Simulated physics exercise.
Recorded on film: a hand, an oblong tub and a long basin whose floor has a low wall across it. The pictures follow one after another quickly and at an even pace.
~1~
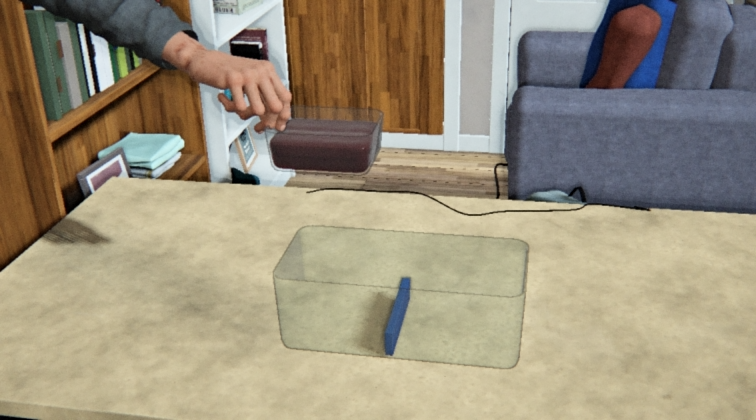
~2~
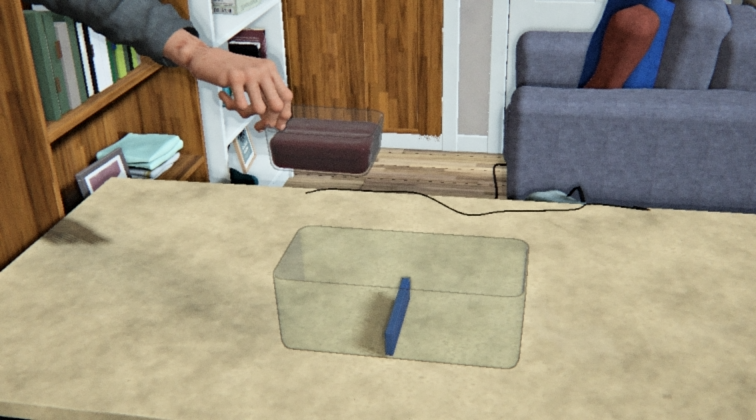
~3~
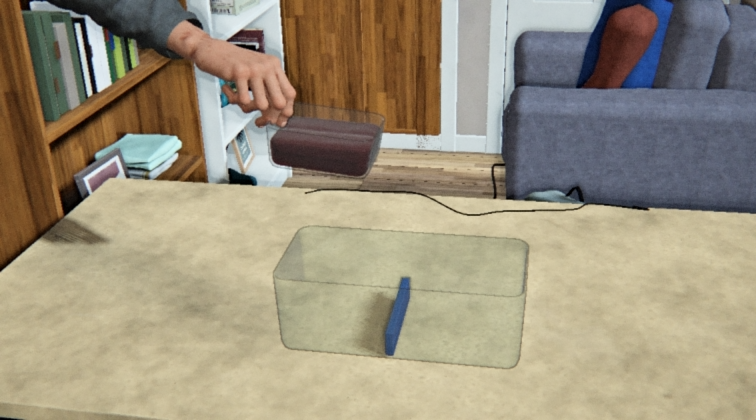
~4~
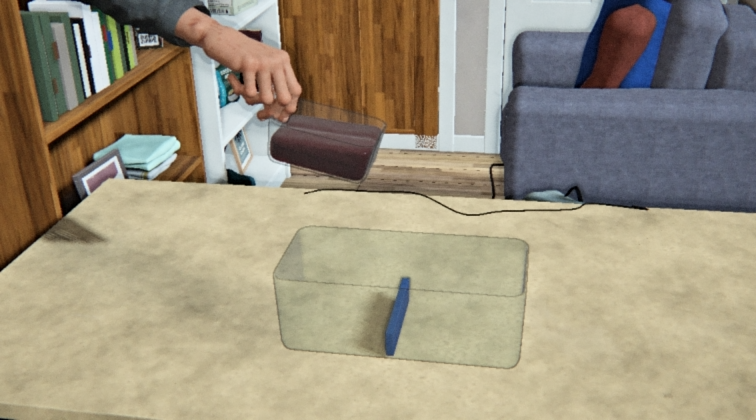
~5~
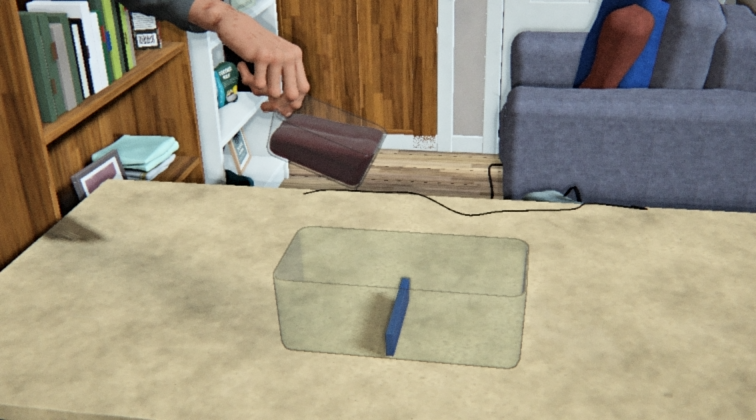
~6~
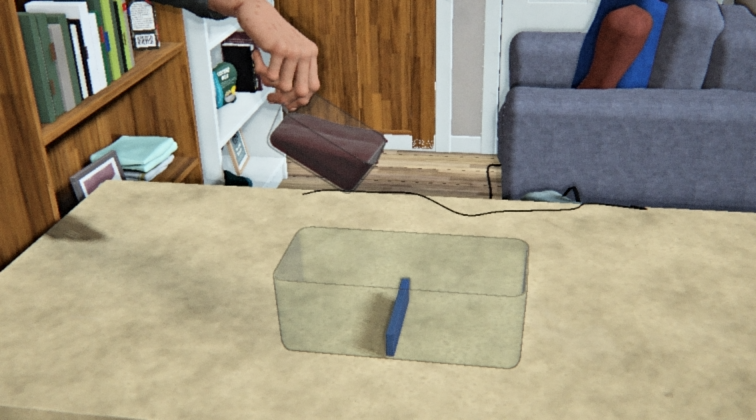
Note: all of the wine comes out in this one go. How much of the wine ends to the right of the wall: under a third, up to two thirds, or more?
Highest of three bands.
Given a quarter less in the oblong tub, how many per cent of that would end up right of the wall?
It would be somewhere near 80 %.
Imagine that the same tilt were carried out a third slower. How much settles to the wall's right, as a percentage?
Near 75 %.
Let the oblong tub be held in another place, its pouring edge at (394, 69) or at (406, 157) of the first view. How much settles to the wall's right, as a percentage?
Near 75 per cent for the first start, near 85 per cent for the second.
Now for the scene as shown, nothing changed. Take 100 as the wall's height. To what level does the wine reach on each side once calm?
I'd say about 10 for the left and about 40 for the right.
A moment on, the tilt is 90° and 14 per cent is still to pour, 0 is left of the wall and 22 right of it.
Next, the tilt is 94° and 3 per cent is still to pour, 11 is left of the wall and 81 right of it.
Then the tilt is 94° and 1 per cent is still to pour, 16 is left of the wall and 79 right of it.
Later the tilt is 94° and 0 per cent is still to pour, 18 is left of the wall and 80 right of it.
In the end 18 per cent lies left of the wall, 80 right of it and 2 outside.
